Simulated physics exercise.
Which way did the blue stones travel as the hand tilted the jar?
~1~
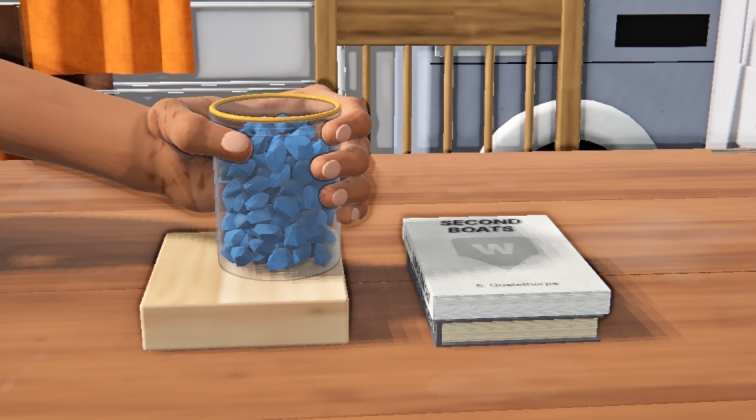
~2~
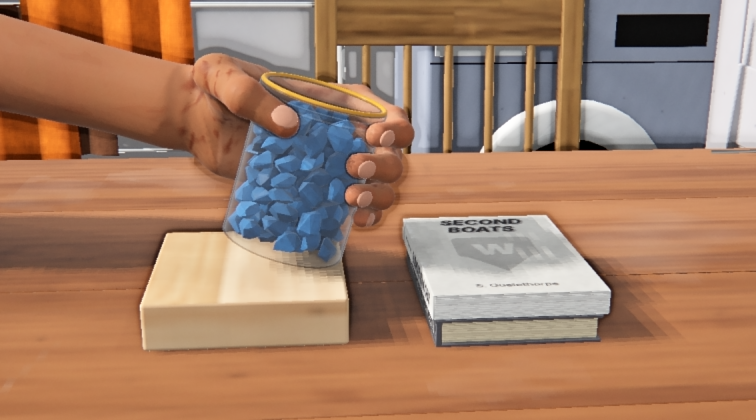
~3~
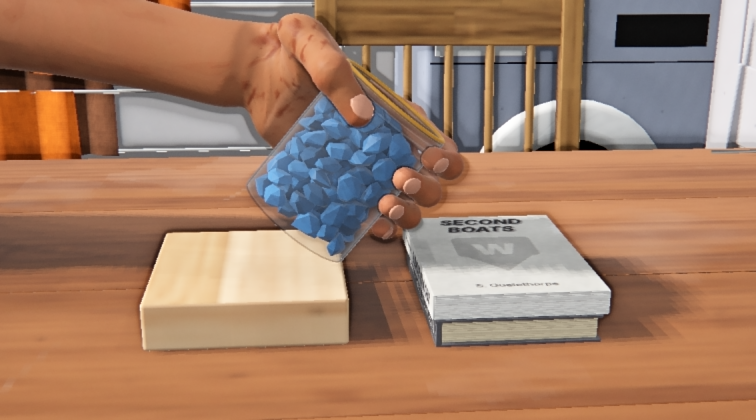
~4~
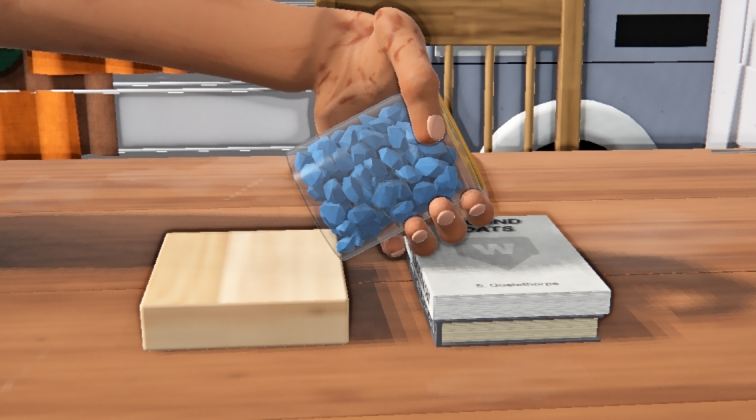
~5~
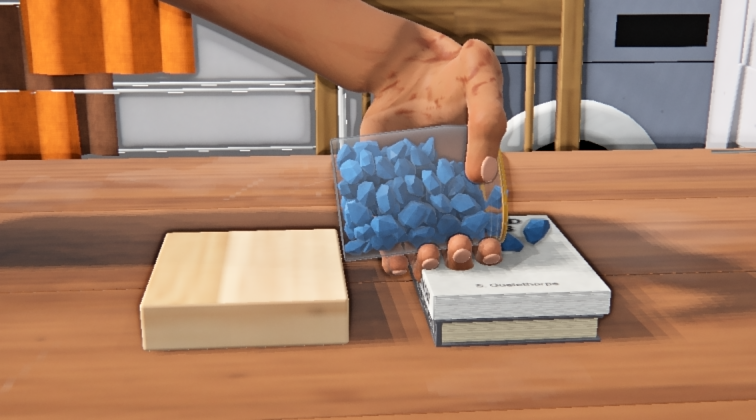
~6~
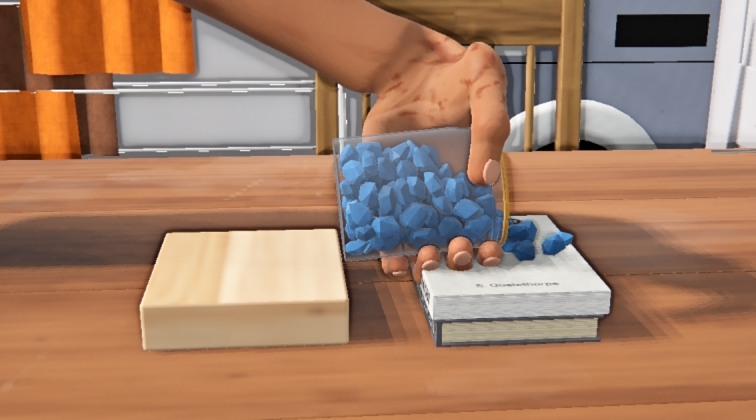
The blue stones moved to the right, from above the pale block toward the book.
